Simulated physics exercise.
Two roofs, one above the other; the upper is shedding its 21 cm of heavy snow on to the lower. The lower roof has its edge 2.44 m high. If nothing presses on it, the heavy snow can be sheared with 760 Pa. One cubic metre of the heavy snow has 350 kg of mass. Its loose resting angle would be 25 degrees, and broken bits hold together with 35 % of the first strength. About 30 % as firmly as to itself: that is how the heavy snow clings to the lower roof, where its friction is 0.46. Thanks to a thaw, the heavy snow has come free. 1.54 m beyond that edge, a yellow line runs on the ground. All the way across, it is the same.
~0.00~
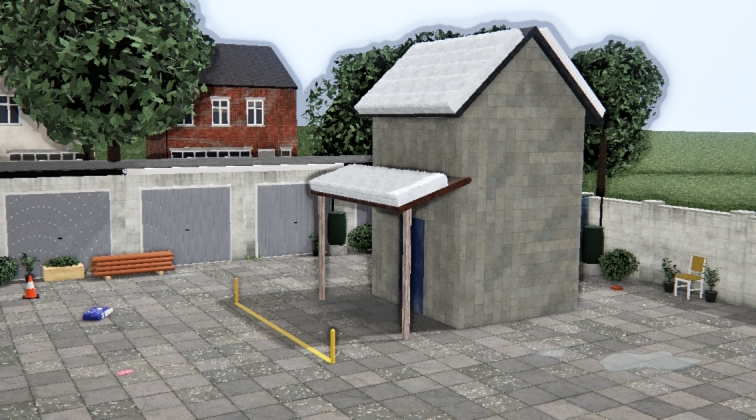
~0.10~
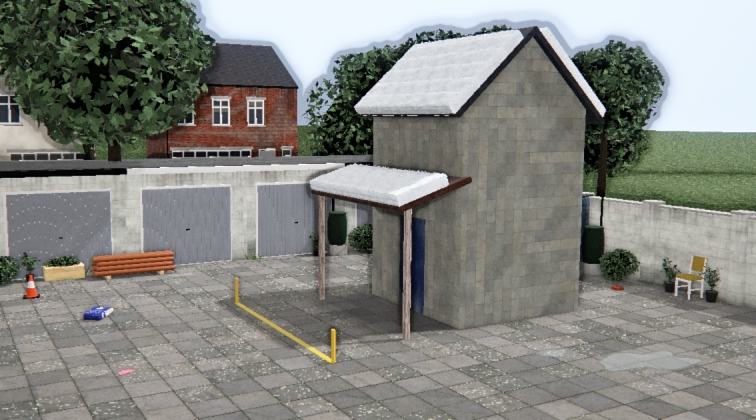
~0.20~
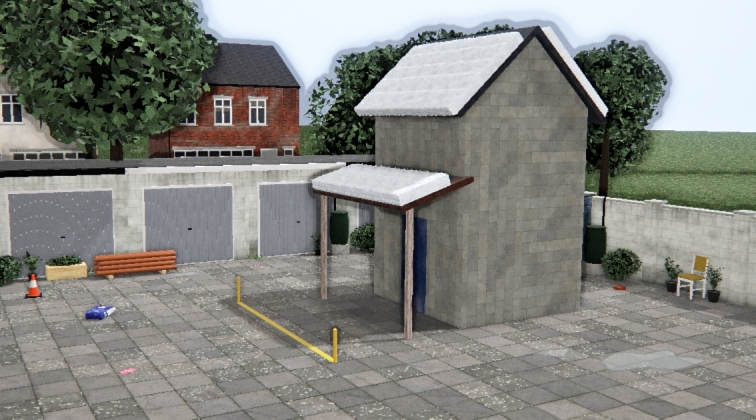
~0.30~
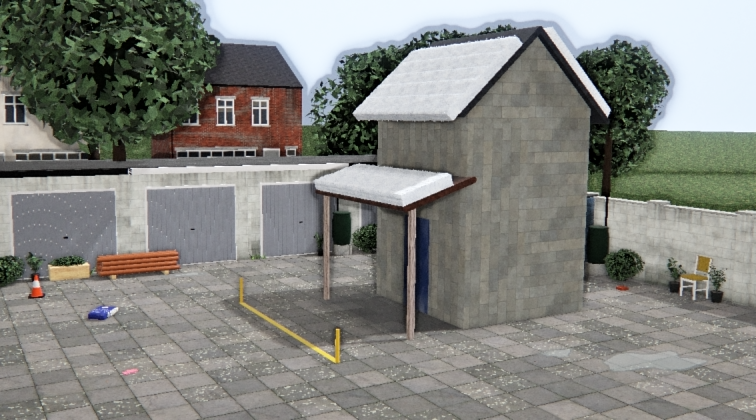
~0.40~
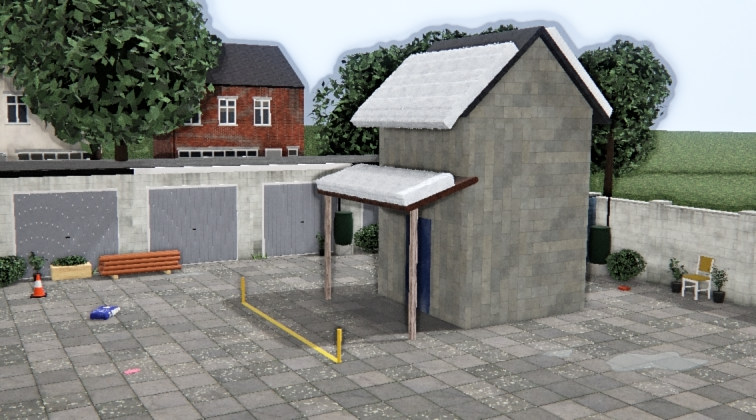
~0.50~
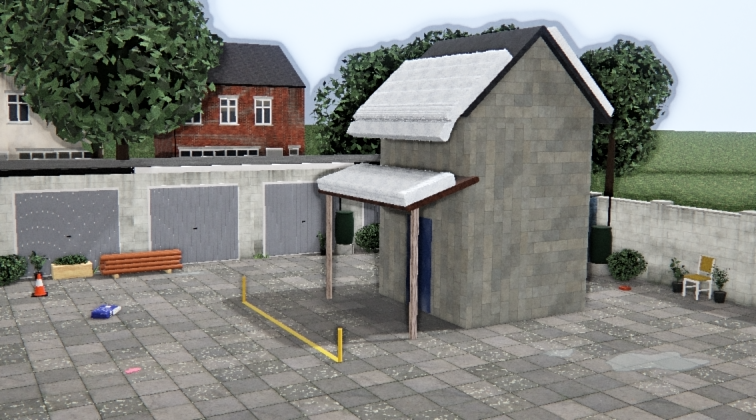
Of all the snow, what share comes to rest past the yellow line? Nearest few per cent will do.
I would say 47 percent of it lands past the line.
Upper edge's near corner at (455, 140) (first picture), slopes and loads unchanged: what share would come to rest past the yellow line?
Share past the line: About 30 %.
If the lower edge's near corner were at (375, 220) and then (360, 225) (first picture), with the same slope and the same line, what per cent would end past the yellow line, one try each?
45 %, then 40 %.
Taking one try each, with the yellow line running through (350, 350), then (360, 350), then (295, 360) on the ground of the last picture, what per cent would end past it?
Roughly 60 %, then 65 %, then 30 %.
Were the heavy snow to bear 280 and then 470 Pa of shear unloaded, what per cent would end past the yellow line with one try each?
In that order: 50 %, 50 %.
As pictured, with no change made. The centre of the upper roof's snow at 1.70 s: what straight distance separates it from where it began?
I'd say close to 5.6 m.
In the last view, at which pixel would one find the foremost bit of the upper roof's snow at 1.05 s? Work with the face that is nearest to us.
At roughly (381, 204).
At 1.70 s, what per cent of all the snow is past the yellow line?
Around 35 percent of it.
After 1.05 s, none is below the lower edge and 0 % is past the line.
After 1.70 s, 70 % is below the lower edge and 35 % is past the line.
After 2.35 s, 70 % is below the lower edge and 47 % is past the line.
After 3.00 s, 70 % is below the lower edge and 47 % is past the line.
After 3.10 s, 70 % is below the lower edge and 47 % is past the line.
